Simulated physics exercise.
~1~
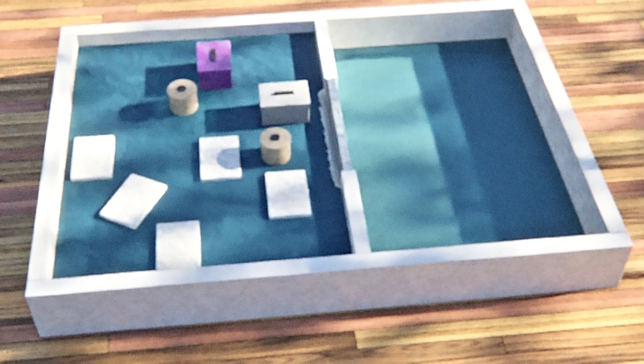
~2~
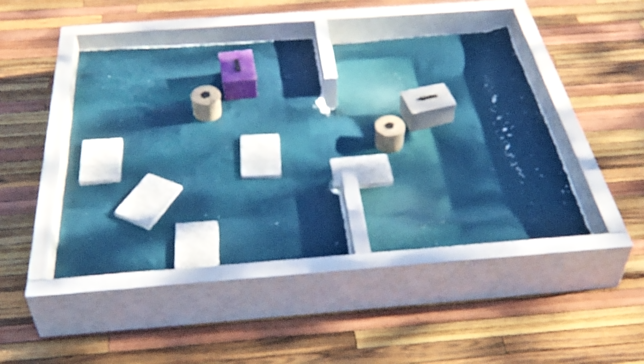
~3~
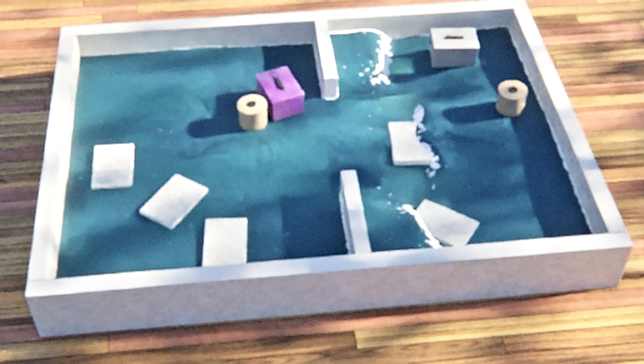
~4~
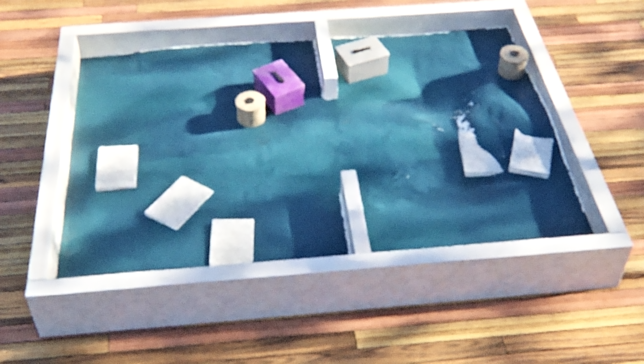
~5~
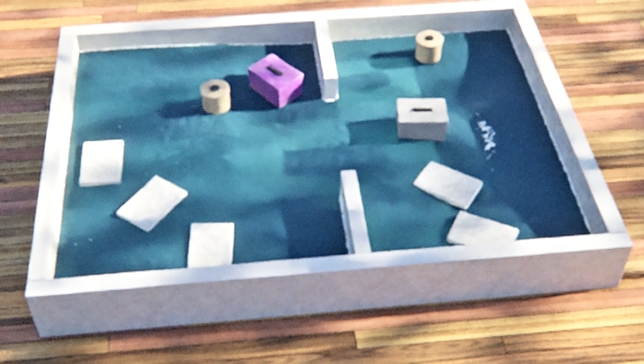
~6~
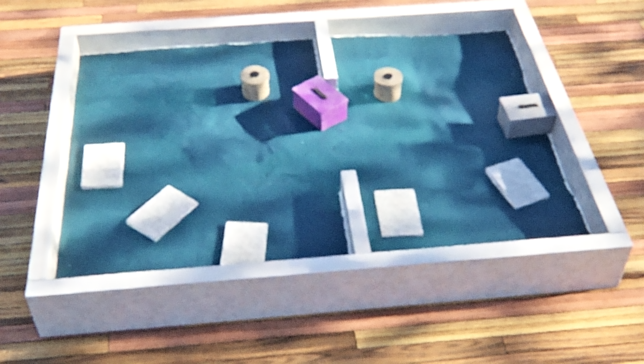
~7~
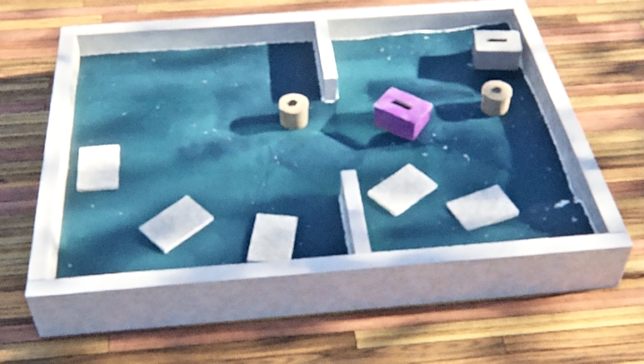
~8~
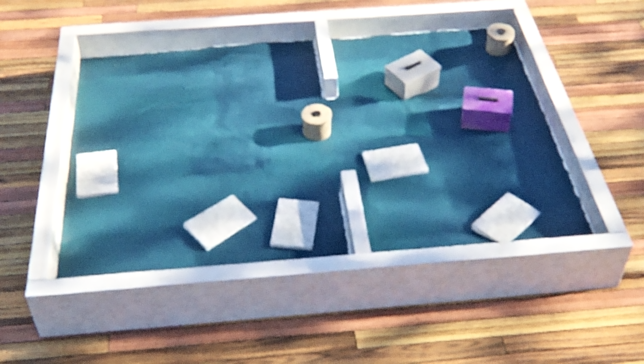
Water surged from the left basin through the gap in the dividing wall, carrying a pale tote, a round tub and white slabs right, where they swirled about; the purple tote drifted after them, crossed the divide, and ended up floating on the right.
